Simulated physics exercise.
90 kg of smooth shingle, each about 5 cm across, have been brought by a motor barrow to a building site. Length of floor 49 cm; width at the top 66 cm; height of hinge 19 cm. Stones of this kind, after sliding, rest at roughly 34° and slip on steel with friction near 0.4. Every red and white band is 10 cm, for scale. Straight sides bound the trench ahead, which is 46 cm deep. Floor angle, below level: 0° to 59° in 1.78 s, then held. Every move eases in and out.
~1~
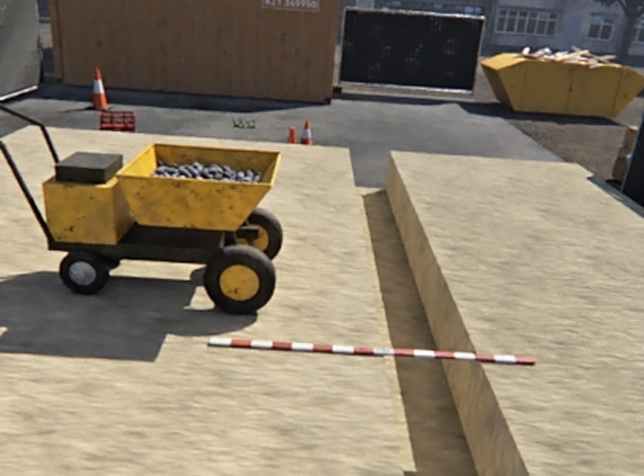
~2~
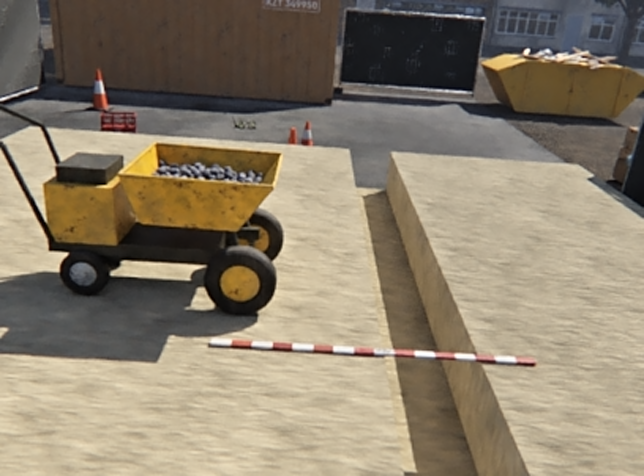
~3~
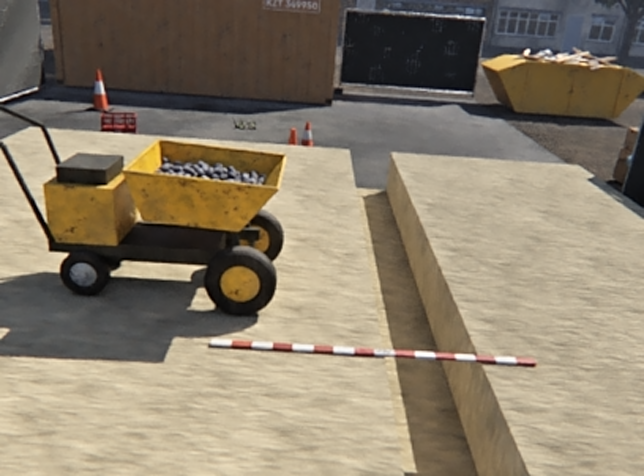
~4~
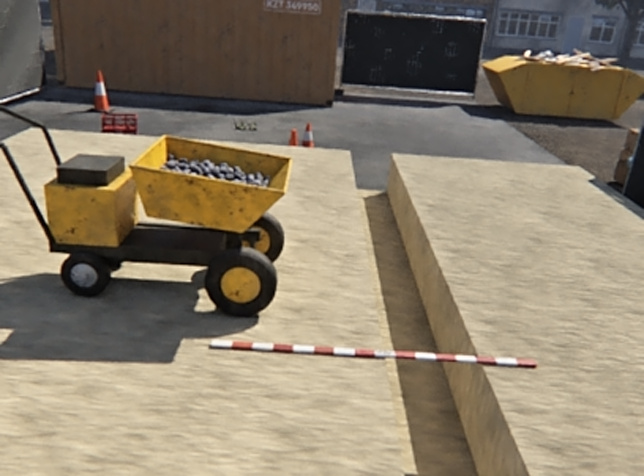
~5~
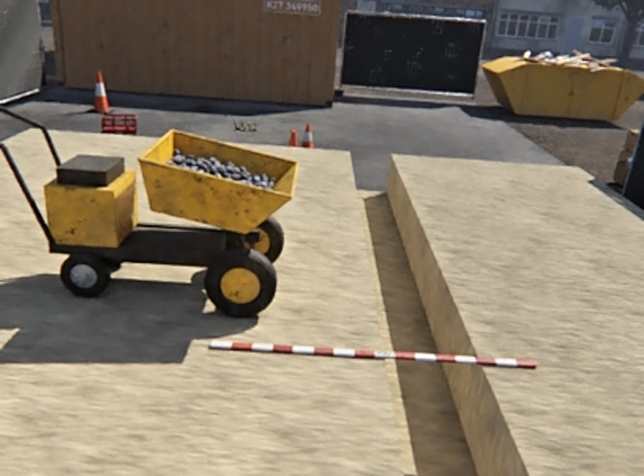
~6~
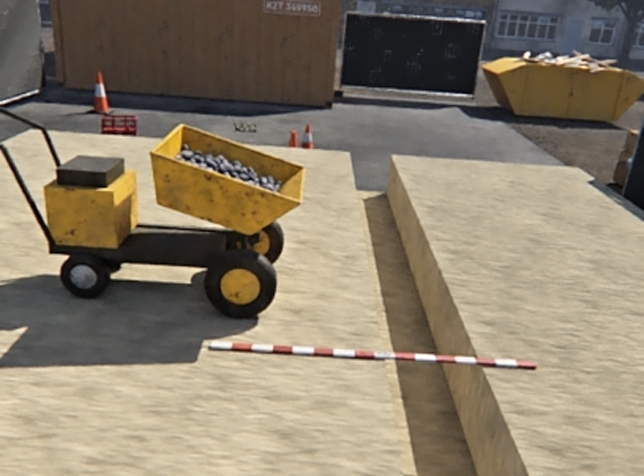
The clip shows a yellow motor barrow loaded with grey stones standing left of a straight-sided trench, a red and white striped pole lying across it, while its skip gradually tilts forward to the right, its rear end rising.
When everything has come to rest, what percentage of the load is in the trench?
About 38 per cent.
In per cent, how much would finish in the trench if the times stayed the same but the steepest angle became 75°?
Some 80% would finish there.
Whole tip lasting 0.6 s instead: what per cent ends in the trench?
Something close to 55 per cent.
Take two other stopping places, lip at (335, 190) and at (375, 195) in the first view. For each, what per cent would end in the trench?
Estimates: 65 % then 50 %.
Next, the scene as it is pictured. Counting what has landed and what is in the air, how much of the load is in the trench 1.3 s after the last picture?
I'd say near 10 per cent at that time.
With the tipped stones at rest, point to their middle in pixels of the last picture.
Their centre sits close to (380, 357).
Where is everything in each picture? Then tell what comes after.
In the first frame, the skip is at 0°, its lip at (272, 186); the top of the load is at (197, 171).
In the second frame, the skip is at 1°, its lip at (274, 188); the top of the load is at (199, 172).
In the third frame, the skip is at 3°, its lip at (278, 190); the top of the load is at (189, 170).
The fourth frame shows lip at (285, 193), floor tilted 6°, highest stones at (188, 166).
In the fifth frame, the skip is at 11°, its lip at (292, 198); the top of the load is at (189, 161).
In the sixth frame, the skip is at 16°, its lip at (300, 203); the top of the load is at (190, 157).
Then, 0.7 s after the last picture the floor is at 50°, 100 % in the skip; the foremost stones are at (333, 222).
Then, 1.3 s after the last picture the floor is at 59°, 74 % in the skip, 17 % short of the trench, 8 % in the trench; the foremost stones are at (409, 348).
Then, 1.6 s after the last picture the floor is at 59°, 56 % in the skip, 20 % short of the trench, 25 % in the trench; the foremost stones are at (443, 375).
Then, 3.6 s after the last picture the floor is at 59°, 33 % in the skip, 29 % short of the trench, 38 % in the trench; the foremost stones are at (445, 377).
